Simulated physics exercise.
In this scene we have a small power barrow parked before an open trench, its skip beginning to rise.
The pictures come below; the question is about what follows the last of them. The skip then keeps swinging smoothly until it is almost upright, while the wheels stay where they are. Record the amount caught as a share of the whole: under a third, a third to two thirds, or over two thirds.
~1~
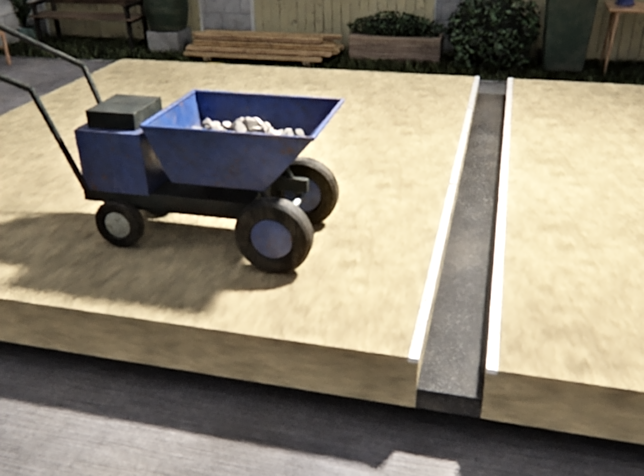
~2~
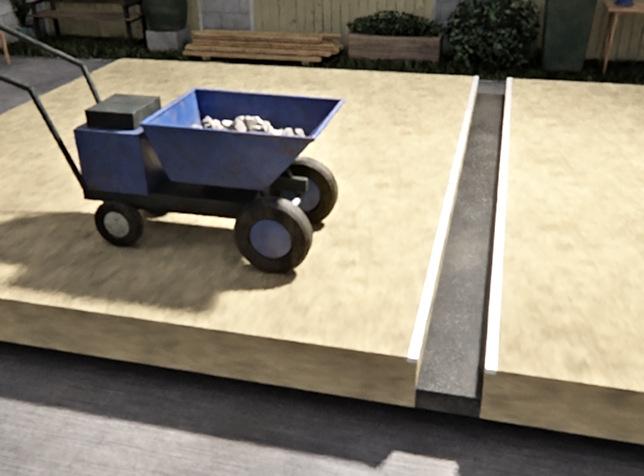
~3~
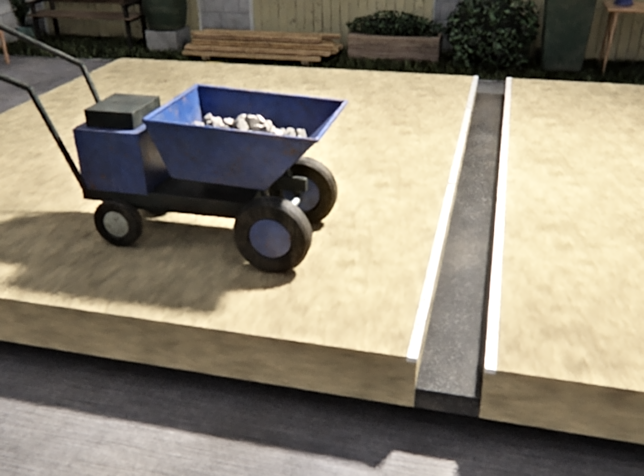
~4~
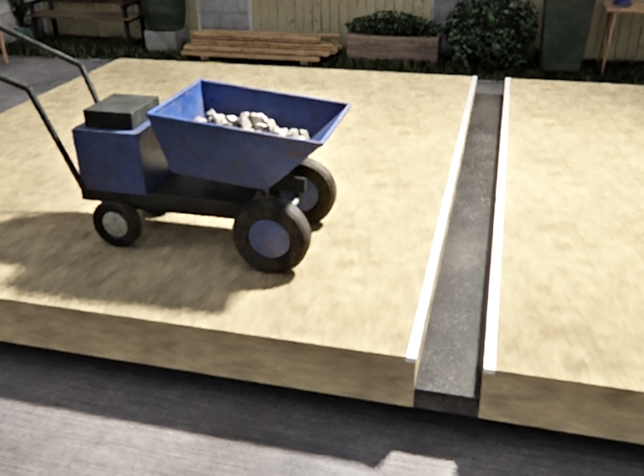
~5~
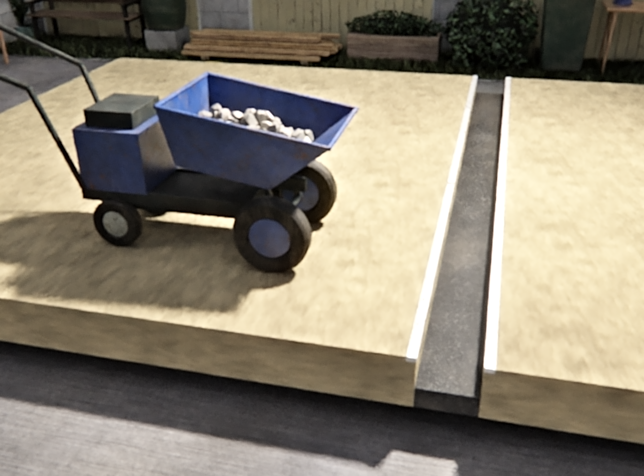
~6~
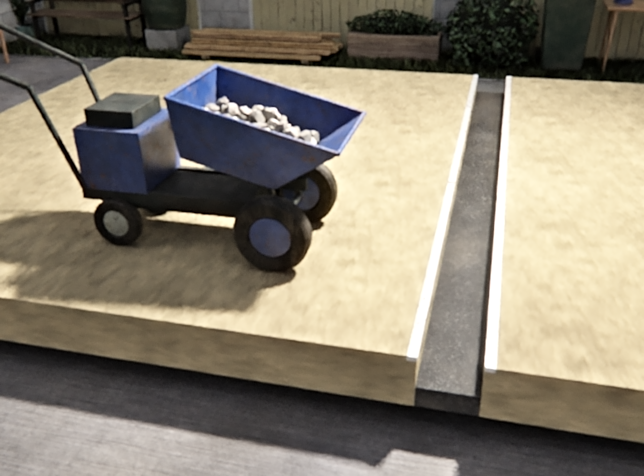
Within the one-third to two-thirds range.
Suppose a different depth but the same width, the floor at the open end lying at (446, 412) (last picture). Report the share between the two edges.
The share would be around 50 per cent.
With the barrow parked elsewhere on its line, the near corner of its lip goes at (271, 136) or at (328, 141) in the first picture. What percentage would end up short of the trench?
First spot: 70 %, second spot: 20 %.
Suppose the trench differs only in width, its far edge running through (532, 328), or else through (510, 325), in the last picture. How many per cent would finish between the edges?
The first case gives close to 50 per cent and the second close to 50 per cent.
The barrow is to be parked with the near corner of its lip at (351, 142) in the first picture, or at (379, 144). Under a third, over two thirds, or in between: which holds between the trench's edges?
Above two thirds, then beyond two thirds.
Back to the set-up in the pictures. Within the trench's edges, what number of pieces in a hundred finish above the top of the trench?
I'd estimate around 0 %.
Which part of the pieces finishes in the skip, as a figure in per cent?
Share in the skip: Around 15 %.
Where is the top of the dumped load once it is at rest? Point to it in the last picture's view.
Roughly at (417, 245).
Soon after the last picture, skip tipped steeply; all in the skip.
A little later, skip tipped right over; most in the skip; a small part short of the trench; a stray few in or heaped over the trench.
Later still, skip tipped right over; about a quarter in the skip; about a third short of the trench; about half in or heaped over the trench.
By the end, skip tipped right over; a small part in the skip; about a third short of the trench; about half in or heaped over the trench; none beyond it.
